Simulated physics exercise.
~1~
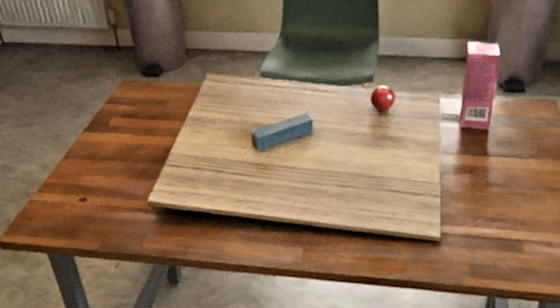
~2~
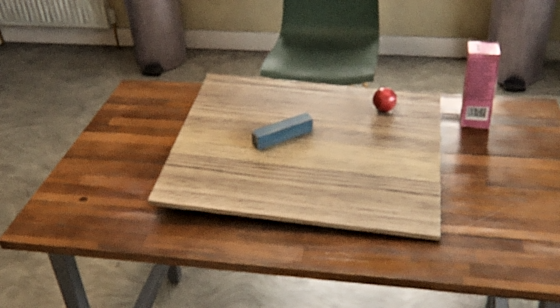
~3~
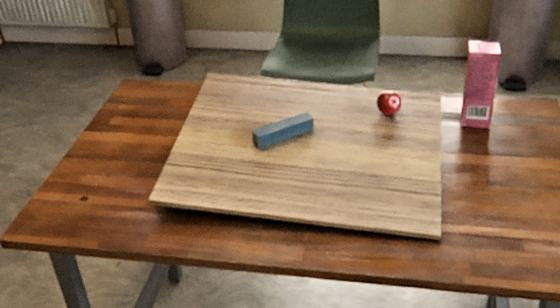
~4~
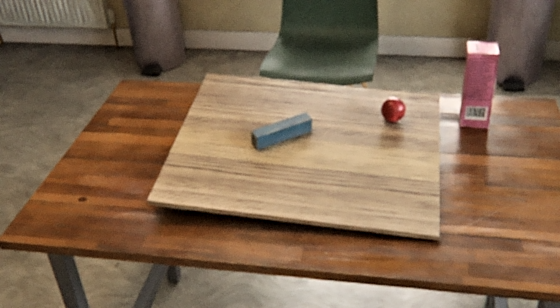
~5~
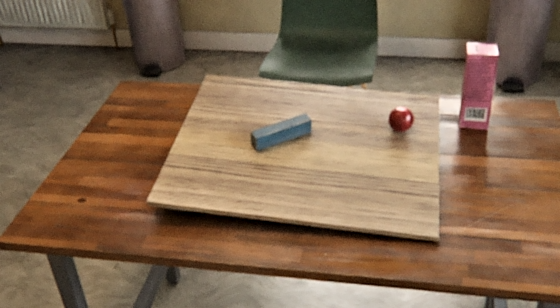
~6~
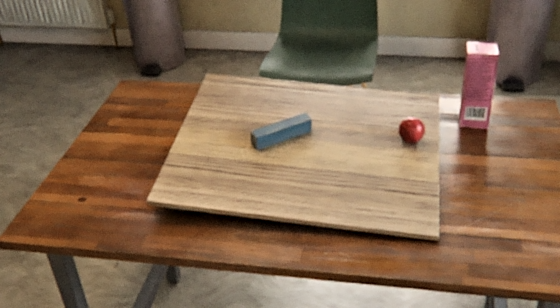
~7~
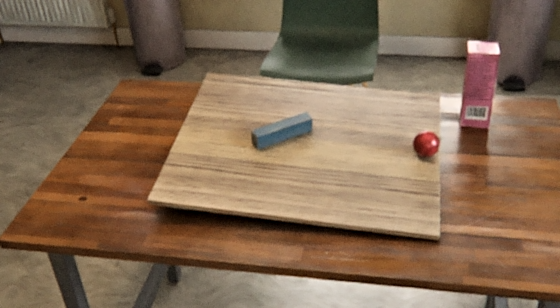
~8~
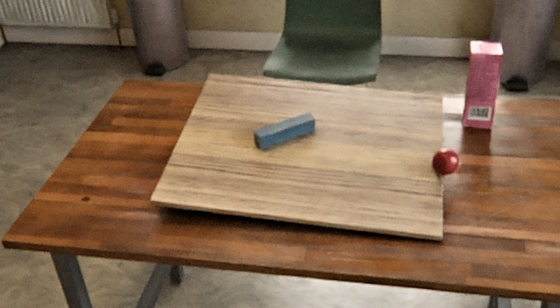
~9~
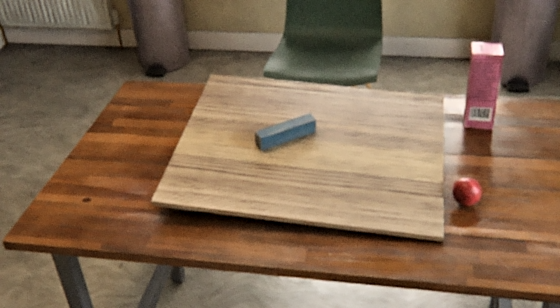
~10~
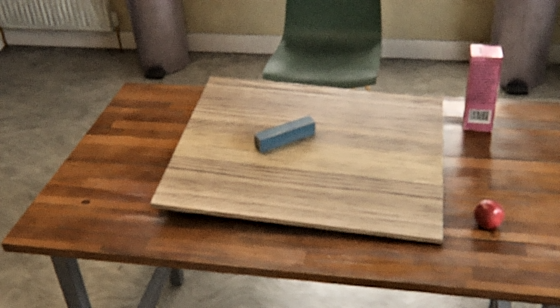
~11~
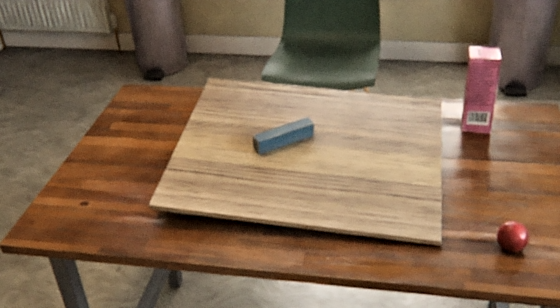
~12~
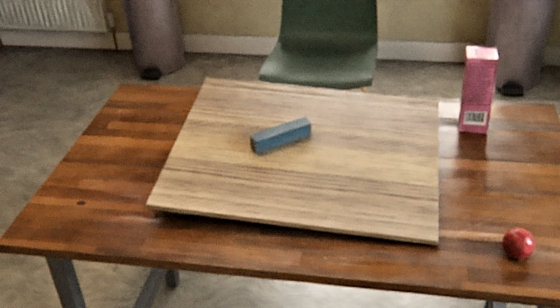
A wooden board lay tilted on a table with a blue block on it and a pink carton standing nearby, and a red apple rolled down it to the right, went over the right edge, and ended up on the tabletop near the front.
